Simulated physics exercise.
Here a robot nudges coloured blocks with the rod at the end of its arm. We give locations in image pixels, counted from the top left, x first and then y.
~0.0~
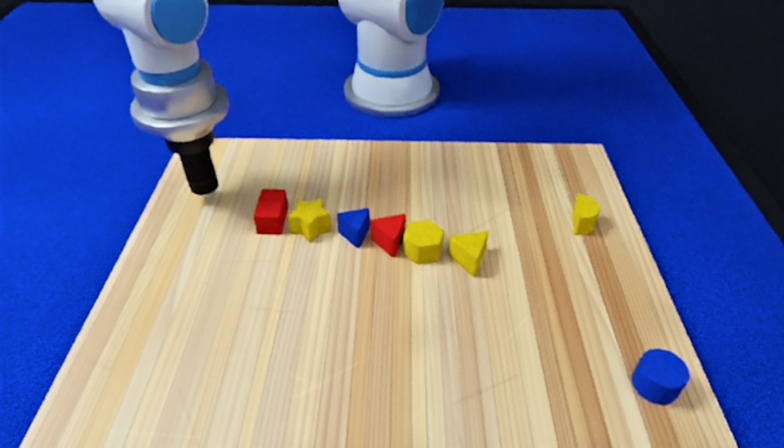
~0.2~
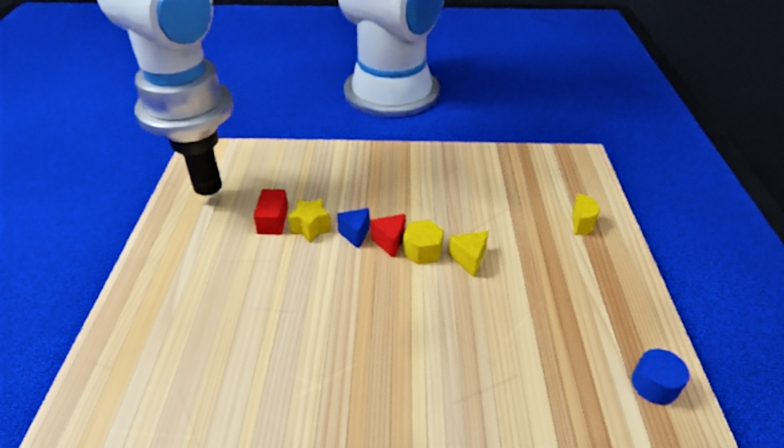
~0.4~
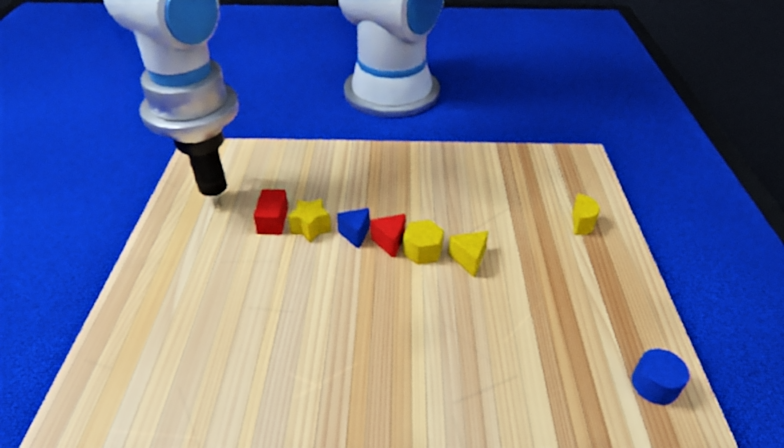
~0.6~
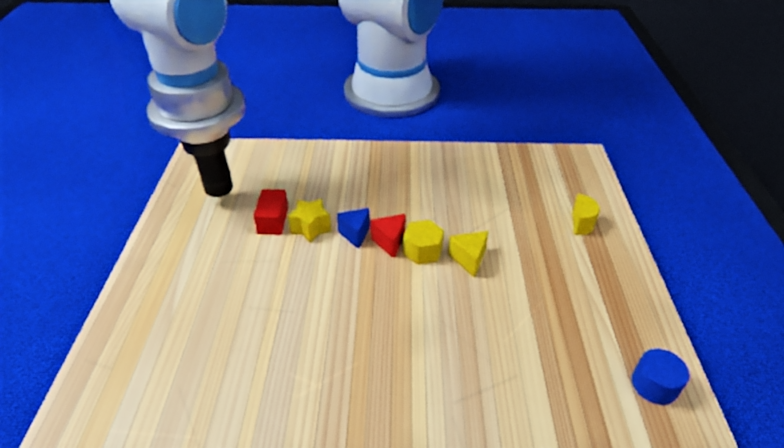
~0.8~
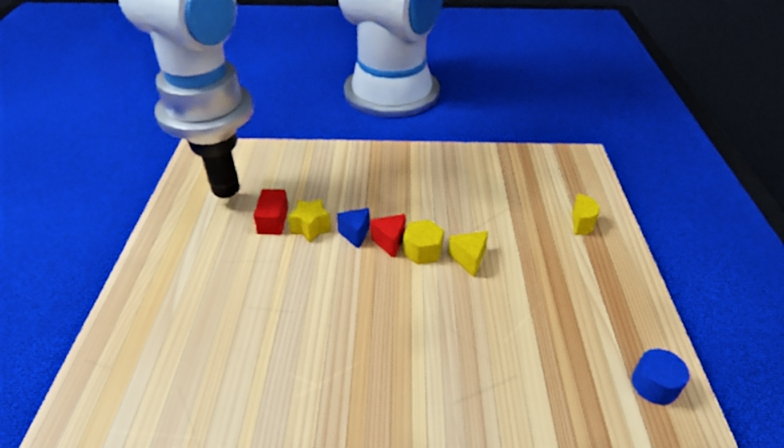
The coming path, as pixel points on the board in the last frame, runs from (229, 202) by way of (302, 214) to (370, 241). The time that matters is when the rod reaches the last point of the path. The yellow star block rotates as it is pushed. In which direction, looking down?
Seen from above, clockwise.
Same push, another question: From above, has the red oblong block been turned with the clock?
Yes, that is how it ends up.
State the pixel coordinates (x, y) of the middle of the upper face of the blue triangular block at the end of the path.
Somewhere near (384, 241).
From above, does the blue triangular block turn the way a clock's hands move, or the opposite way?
From the top: Counterclockwise.
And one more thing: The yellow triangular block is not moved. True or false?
True - the claim holds.
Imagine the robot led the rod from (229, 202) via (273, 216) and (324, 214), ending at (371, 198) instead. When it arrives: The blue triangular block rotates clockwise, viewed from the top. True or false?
False - the claim does not hold.
What follows on the original path. One third of the way, rod (276, 197); red oblong block (287, 207), turned 40° clockwise; yellow star block (317, 216).
Two thirds of the way, rod (325, 210); red oblong block (328, 222), turned 80° clockwise; yellow star block (334, 244), turned 70° clockwise; blue triangular block (366, 229), turned 80° anticlockwise; red triangular block (397, 224).
At the end, rod (370, 228); red oblong block (345, 238), turned 110° clockwise; yellow star block (335, 261), turned 95° clockwise; blue triangular block (384, 241), turned 40° anticlockwise; red triangular block (405, 226); yellow triangular block unmoved.
